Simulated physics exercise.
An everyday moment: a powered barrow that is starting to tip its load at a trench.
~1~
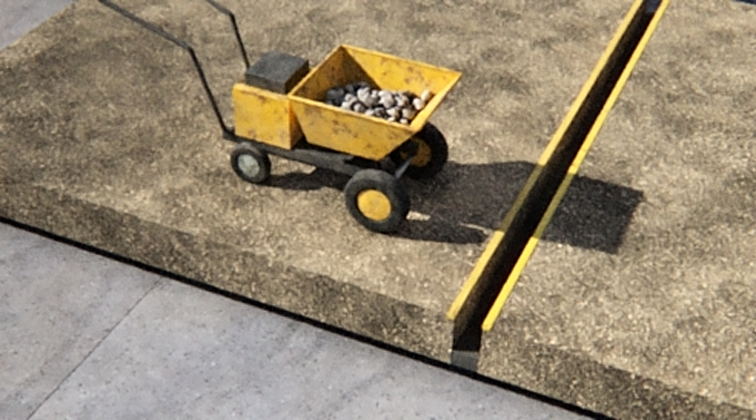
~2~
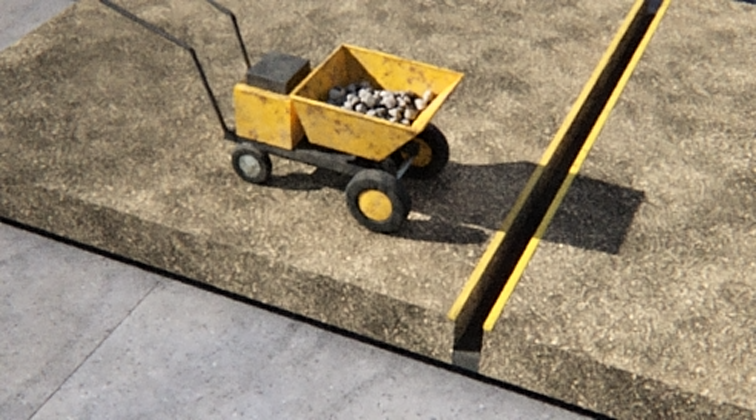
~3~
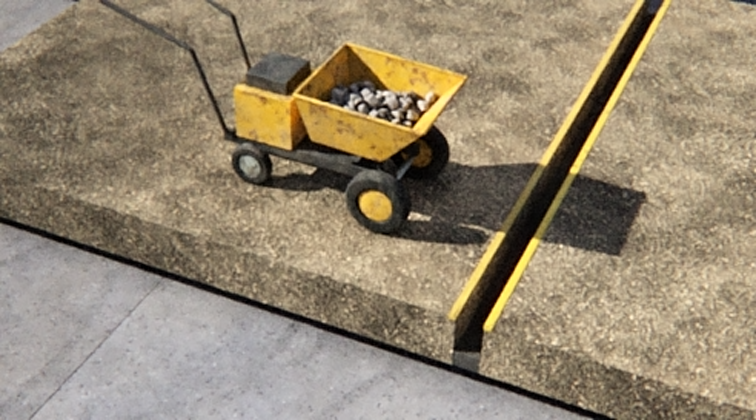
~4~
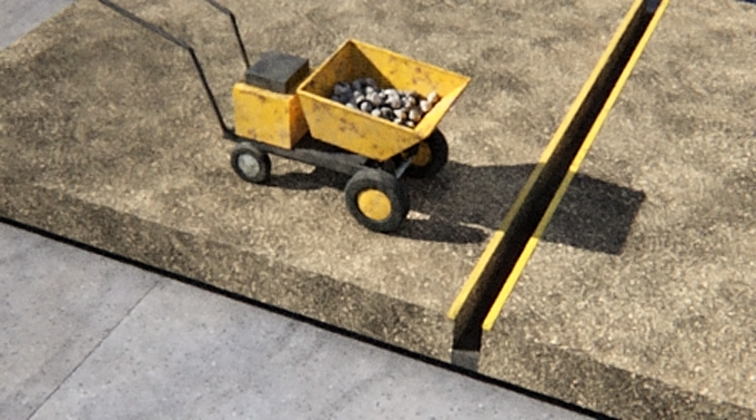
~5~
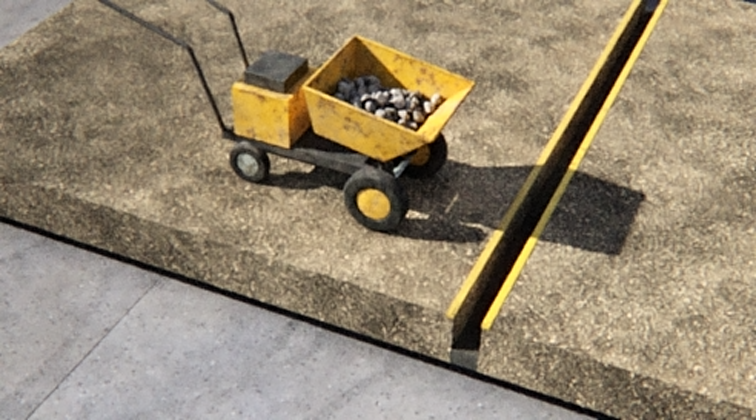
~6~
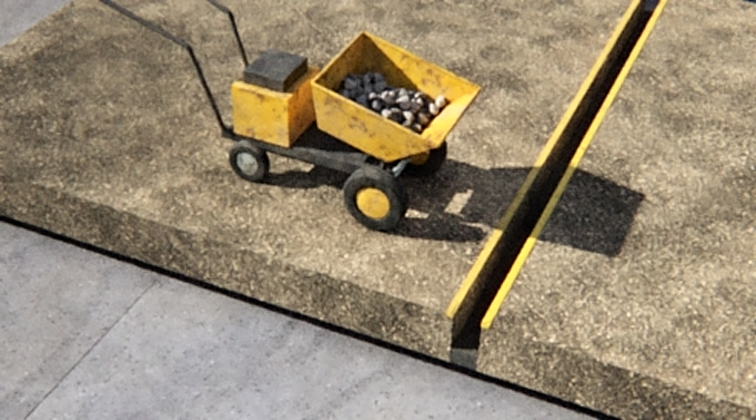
A yellow skip full of grey and brown stones, mounted on a small black-wheeled barrow left of centre, sits level at first, then tilts slightly towards the right, its back edge rising. The barrow's wheels, dark handles and yellow body stay still on a speckled brown slab beside grey paving, seen from above at an angle. To the right, a narrow dark trench edged with yellow strips remains unchanged, and the camera holds steady.
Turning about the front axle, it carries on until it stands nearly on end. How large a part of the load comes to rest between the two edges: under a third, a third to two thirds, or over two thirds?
The trench gets above two thirds of the load.
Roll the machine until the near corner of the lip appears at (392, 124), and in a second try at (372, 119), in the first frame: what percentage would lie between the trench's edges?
Approximately 50 per cent and 20 per cent, in that order.
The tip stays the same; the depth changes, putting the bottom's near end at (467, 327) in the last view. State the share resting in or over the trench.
Something like 50 %.
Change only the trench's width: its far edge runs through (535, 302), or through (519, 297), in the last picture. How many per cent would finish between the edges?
You'd get 100 in a hundred the first time and 100 in a hundred the second.
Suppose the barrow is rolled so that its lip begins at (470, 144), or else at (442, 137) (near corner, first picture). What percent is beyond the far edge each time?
80 % then 50 %.
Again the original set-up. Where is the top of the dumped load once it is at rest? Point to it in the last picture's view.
Top estimate: About (512, 220).
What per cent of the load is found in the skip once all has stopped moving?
Around 0 in a hundred.
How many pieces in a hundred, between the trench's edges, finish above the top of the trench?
About 15 %.
Just after the last frame, skip tipped steeply; every one in the skip.
A moment on, skip tipped steeply; almost all in the skip; just a few short of the trench; just a few in or heaped over the trench.
Further on, skip tipped right over; roughly a quarter in the skip; about a tenth short of the trench; roughly two thirds in or heaped over the trench; about a tenth beyond it.
When it is over, skip tipped right over; about a tenth short of the trench; the larger part in or heaped over the trench; about a tenth beyond it.
